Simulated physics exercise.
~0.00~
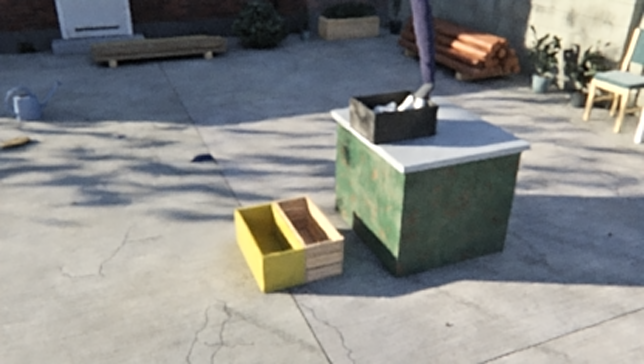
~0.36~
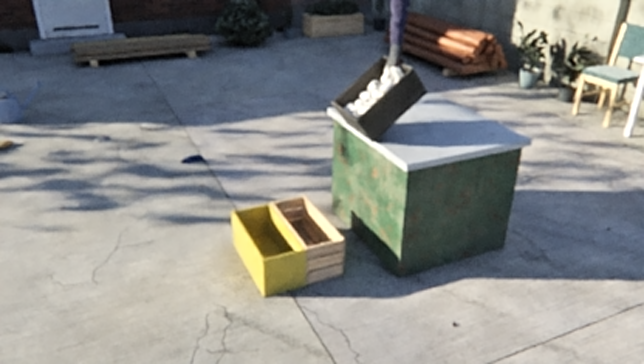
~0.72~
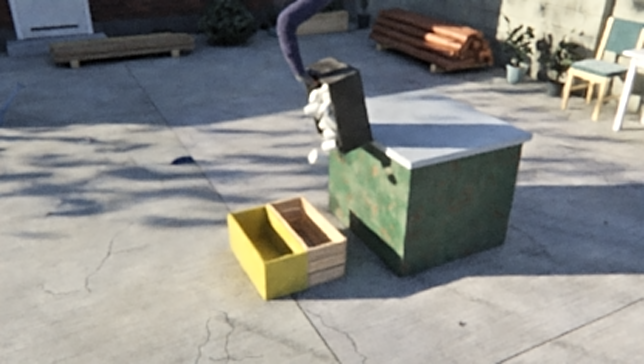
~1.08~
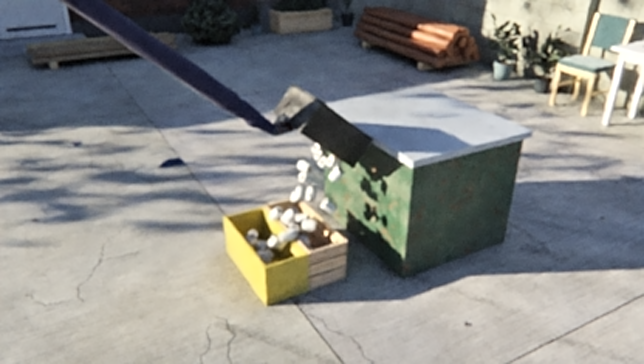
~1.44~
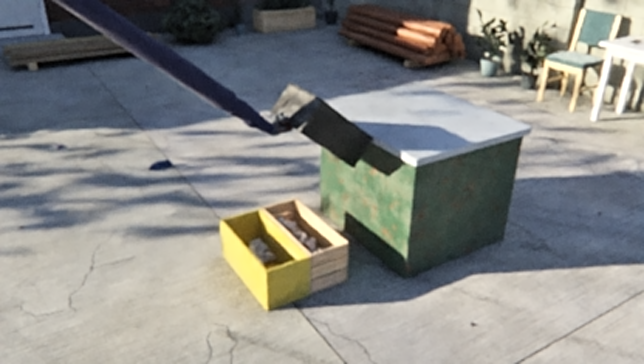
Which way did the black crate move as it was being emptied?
It moved to the left, over the edge of the green bench, as it tipped over.
A black crate full of small white rolls was lifted from a green bench by a dark arm and tipped over the edge, spilling them into the yellow box and wooden bin below, until the rolls lay split between the two.
